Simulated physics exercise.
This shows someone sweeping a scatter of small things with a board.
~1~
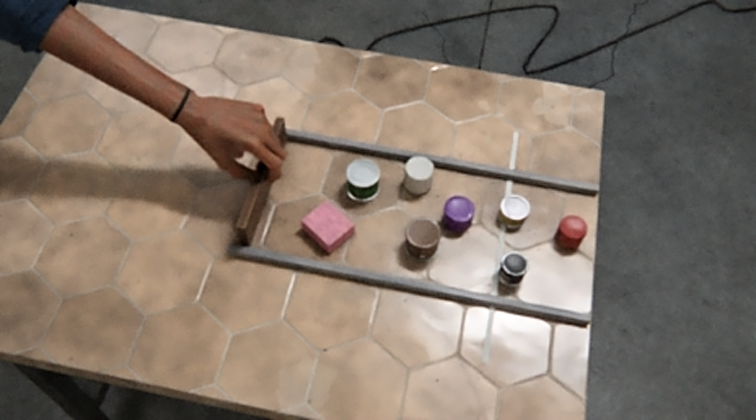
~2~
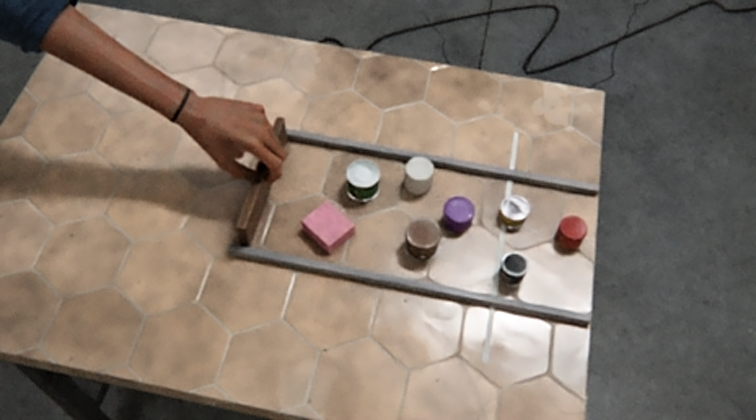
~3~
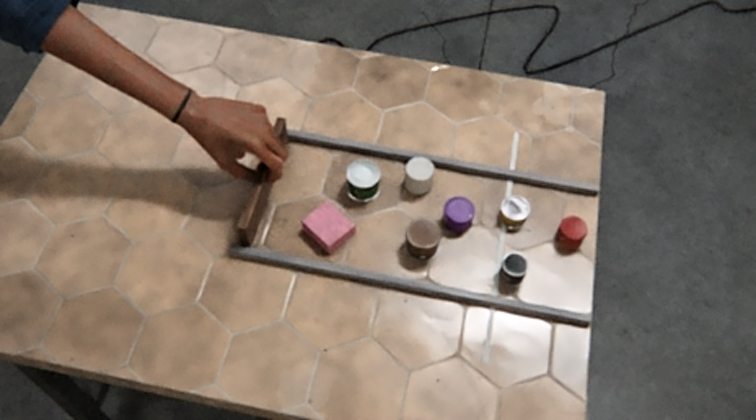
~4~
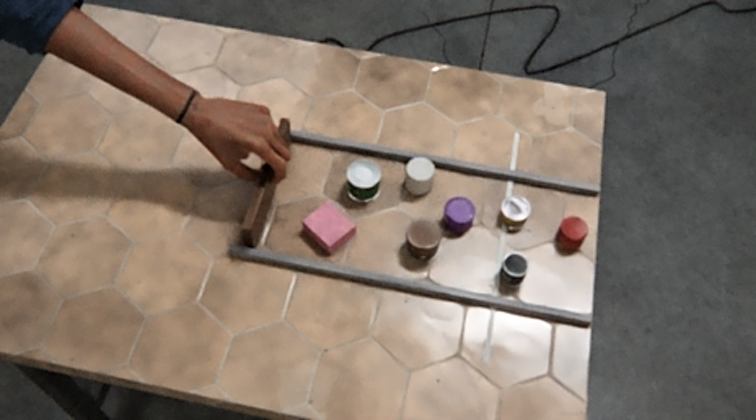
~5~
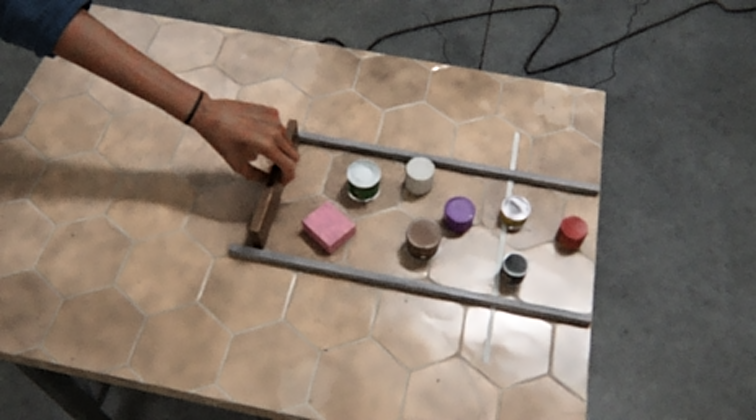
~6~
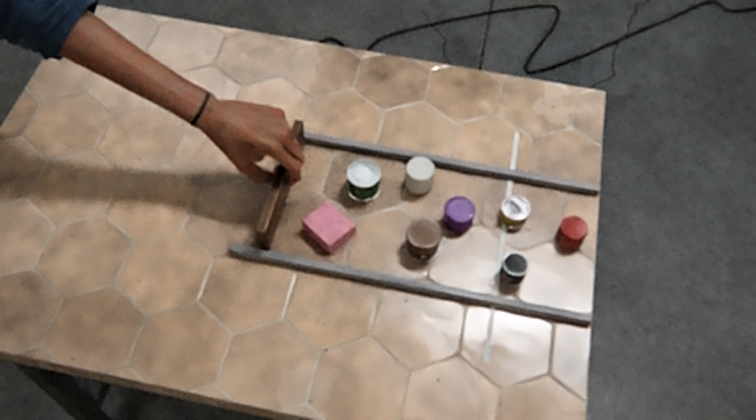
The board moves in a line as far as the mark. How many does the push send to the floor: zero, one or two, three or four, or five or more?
The number that fall off is zero.
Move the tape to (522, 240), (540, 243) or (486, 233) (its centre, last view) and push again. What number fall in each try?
It would be 1, 2 and 0.
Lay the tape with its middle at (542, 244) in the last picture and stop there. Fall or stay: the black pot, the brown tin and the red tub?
The black pot survives, the brown tin drops off, the red tub is lost.
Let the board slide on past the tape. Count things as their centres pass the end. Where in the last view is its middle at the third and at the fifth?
Near (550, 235) and (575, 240).
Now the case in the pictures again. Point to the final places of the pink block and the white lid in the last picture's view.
The pink block at (522, 252), the white lid at (524, 190).
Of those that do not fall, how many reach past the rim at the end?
0 of them.
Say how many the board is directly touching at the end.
3 of them.
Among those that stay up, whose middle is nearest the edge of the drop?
That is the red tub.
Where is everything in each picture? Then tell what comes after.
Red tub (571, 232); black pot (513, 269); yellow pot (513, 212); board (263, 180); tape (502, 236), in the first frame.
Black pot (513, 270); board (263, 181), in the second frame.
Yellow pot (514, 212); pink block (329, 227), in the third frame.
Red tub (572, 233); brown tin (423, 240), in the fourth frame.
Black pot (514, 270); green pot (364, 181), in the fifth frame.
Red tub (572, 232); black pot (514, 270); yellow pot (514, 212); board (283, 184); tape (503, 236), in the sixth frame.
Early on, none off yet; red tub at rest near (572, 232); black pot at rest near (514, 270); yellow pot at rest near (514, 212).
A while later, none off yet; red tub at rest near (572, 232); black pot travelled about its own width near (538, 283); yellow pot travelled about its own width near (536, 210).
Finally, the number that fall off is zero.
